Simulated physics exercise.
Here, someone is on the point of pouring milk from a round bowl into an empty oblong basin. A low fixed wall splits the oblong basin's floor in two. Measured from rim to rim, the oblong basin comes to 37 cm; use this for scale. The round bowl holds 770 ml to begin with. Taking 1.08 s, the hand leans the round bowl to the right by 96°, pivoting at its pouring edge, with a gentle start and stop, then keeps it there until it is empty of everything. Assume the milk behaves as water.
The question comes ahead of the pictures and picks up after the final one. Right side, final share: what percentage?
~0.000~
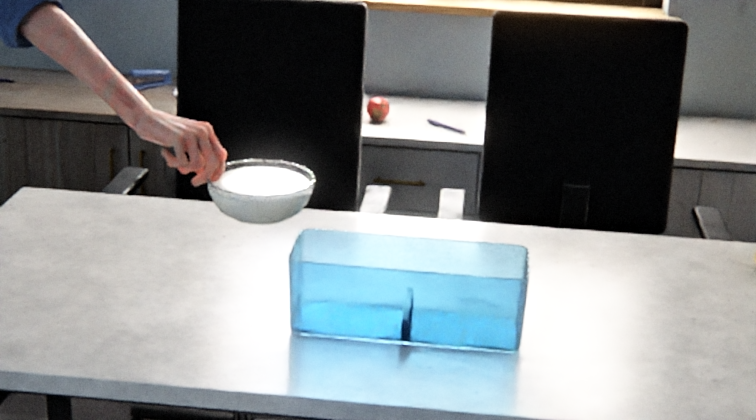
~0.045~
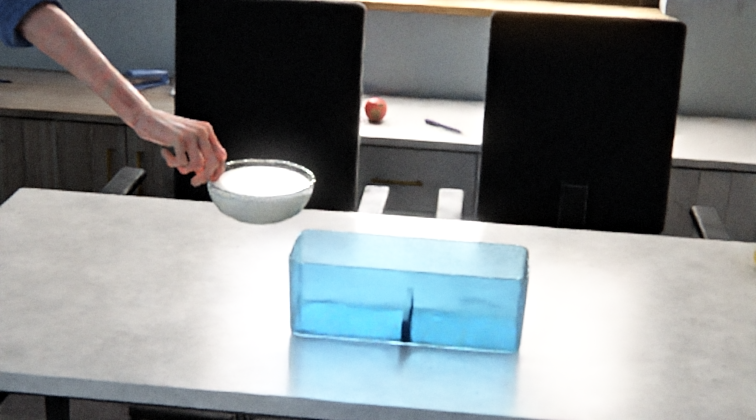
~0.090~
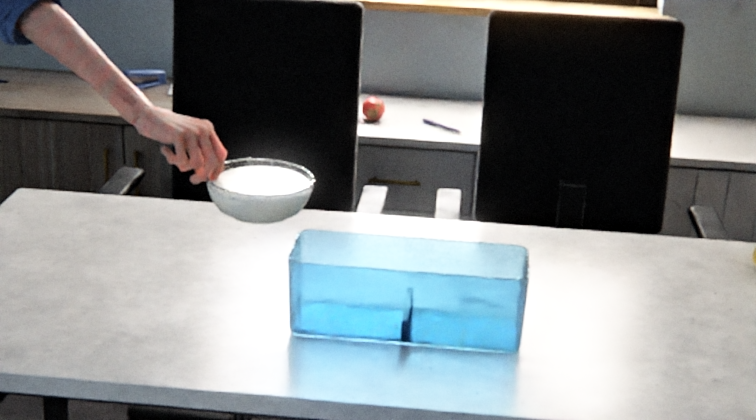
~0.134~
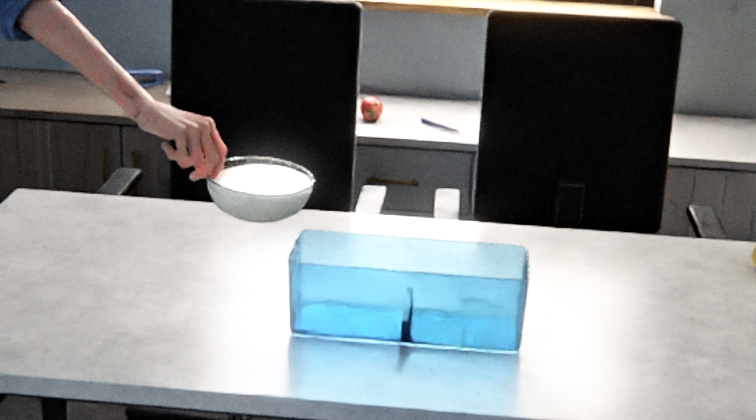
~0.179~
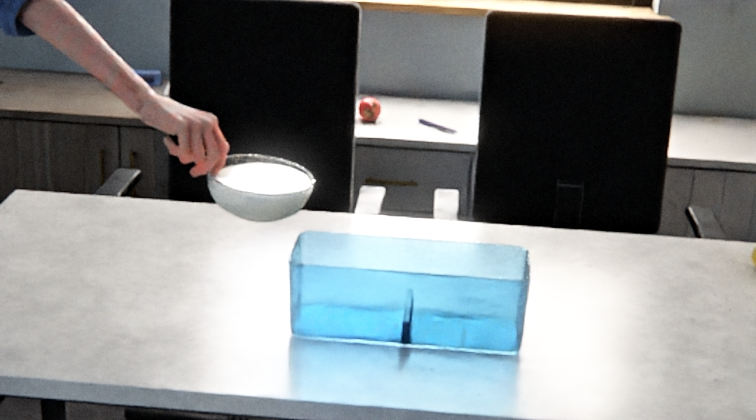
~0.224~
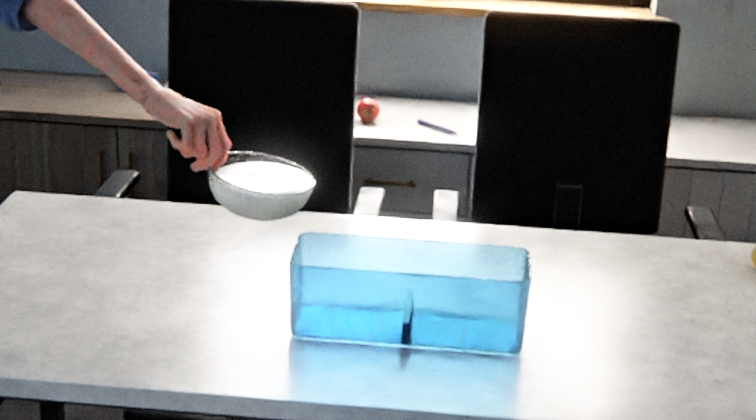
13 per cent.
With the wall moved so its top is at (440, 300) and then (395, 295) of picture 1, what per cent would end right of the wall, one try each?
Some 10 in a hundred, then some 15 in a hundred.
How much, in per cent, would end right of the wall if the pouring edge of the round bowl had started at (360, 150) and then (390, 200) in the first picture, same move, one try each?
Respectively 80 and 90 %.
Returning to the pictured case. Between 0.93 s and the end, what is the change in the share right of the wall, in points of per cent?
The right part gains close to 7 per cent.
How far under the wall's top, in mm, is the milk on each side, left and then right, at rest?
The left side gives some 8 mm, the right side some 34 mm.
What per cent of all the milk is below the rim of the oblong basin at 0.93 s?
I'd put it at roughly 86 per cent.
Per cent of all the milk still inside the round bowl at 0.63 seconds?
Close to 44 in a hundred.
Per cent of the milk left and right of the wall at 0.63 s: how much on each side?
Near 16 on the left, 0 on the right.
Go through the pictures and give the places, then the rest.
In the first picture, it leans 0°; its right rim is at (313, 182); the milk meets the walls at (212, 178) and (312, 186); the oblong basin's rim runs from (295, 245) to (529, 264); the wall's top is at (408, 303).
In the second picture, it leans 0°; its right rim is at (313, 183); the milk meets the walls at (212, 179) and (312, 186).
In the third picture, it leans 2°; its right rim is at (313, 183); the milk meets the walls at (211, 177) and (311, 185).
In the fourth picture, it leans 4°; its right rim is at (313, 184); the milk meets the walls at (211, 176) and (311, 184).
In the fifth picture, it leans 6°; its right rim is at (313, 185); the milk meets the walls at (212, 175) and (312, 184).
In the sixth picture, it leans 10°; its right rim is at (313, 186); the milk meets the walls at (213, 173) and (313, 182).
Then, 0.63 s in, the tilt is 61° and 44 per cent is still to pour, 15 is left of the wall and 0 right of it.
Then, 0.93 s in, the tilt is 91° and 3 per cent is still to pour, 81 is left of the wall and 5 right of it.
Then, 1.24 s in, the tilt is 96° and 0 per cent is still to pour, 90 is left of the wall and 8 right of it.
Then, 1.58 s in, the tilt is 96° and 0 per cent is still to pour, 85 is left of the wall and 13 right of it.
Finally, 85 per cent lies left of the wall, 13 right of it and 2 outside.
